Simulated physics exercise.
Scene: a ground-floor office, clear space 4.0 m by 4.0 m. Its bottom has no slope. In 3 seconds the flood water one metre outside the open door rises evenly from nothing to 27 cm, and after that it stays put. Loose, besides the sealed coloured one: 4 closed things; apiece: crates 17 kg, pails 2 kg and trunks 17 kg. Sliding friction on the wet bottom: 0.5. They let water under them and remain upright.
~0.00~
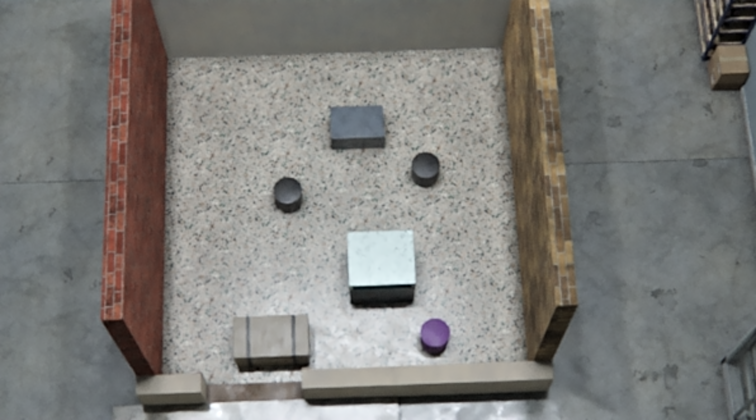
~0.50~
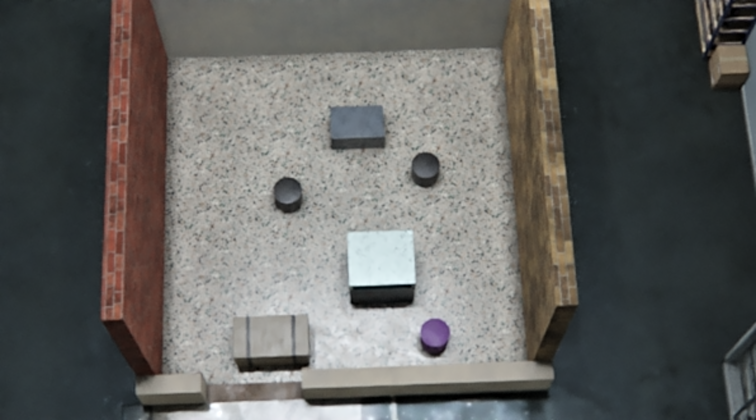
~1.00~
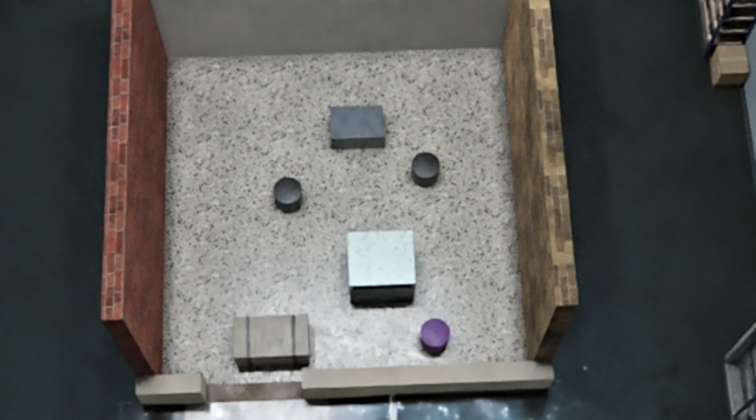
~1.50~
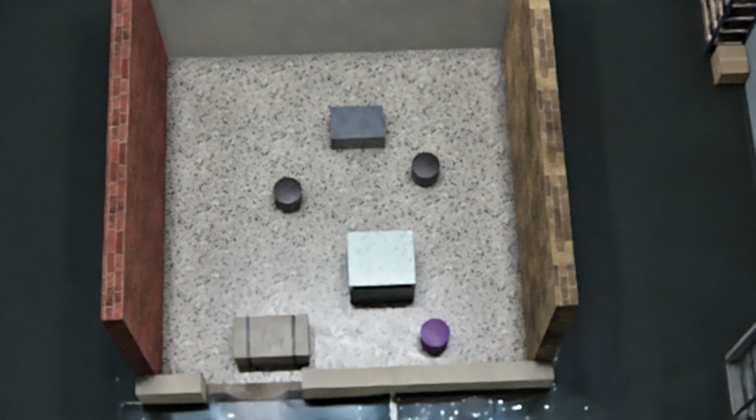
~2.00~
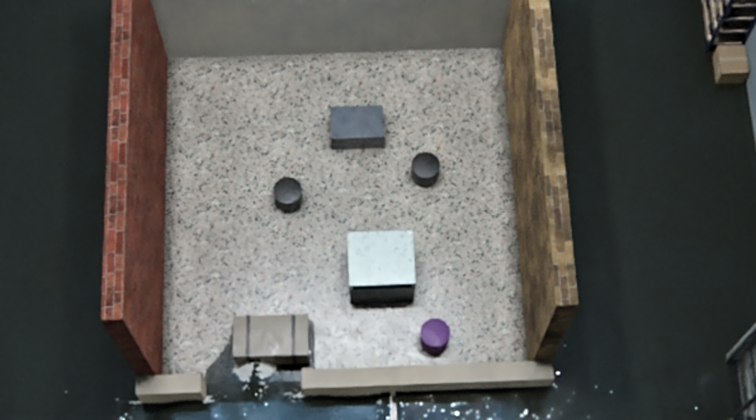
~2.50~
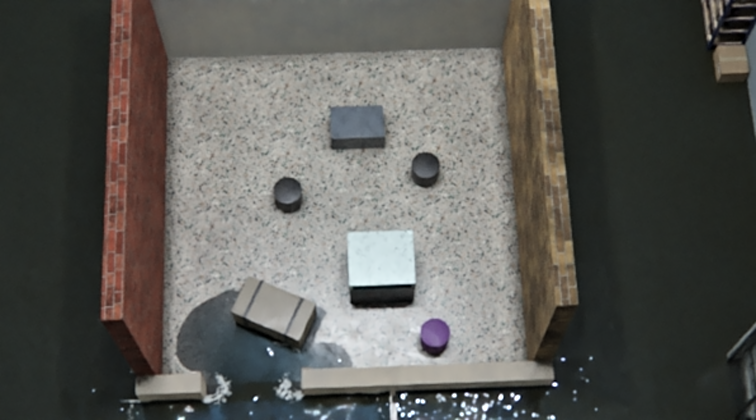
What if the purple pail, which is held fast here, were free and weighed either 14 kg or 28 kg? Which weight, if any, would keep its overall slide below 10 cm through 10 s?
I foresee success with the lighter mass.
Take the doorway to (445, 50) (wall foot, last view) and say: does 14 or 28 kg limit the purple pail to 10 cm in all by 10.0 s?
There just the heavier succeeds.
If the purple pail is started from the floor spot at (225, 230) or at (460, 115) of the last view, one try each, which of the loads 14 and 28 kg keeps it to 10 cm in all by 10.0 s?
The big mass is needed; the big mass is needed.
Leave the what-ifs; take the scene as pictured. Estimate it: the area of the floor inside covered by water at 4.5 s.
10.0 m2.
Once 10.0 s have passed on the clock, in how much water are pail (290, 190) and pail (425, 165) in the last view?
Close to 9 and 12 centimetres.
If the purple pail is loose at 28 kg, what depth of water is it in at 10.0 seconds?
About 7 cm.
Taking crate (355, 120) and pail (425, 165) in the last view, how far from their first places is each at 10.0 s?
They sit 200 cm and 150 cm away, in the order given.
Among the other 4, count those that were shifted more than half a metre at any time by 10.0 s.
I get 4.
After 3.5 s the purple pail would be 0 cm from its start with 14 kg and 0 cm from its start with 28 kg; 1 cm of water round it then.
After 4.5 s the purple pail would be 0 cm from its start with 14 kg and 0 cm from its start with 28 kg; 1 cm of water round it then.
After 7.0 s the purple pail would be 0 cm from its start with 14 kg and 0 cm from its start with 28 kg; 2 cm of water round it then.
After 10.0 s the purple pail would be 0 cm from its start with 14 kg and 0 cm from its start with 28 kg; 7 cm of water round it then.
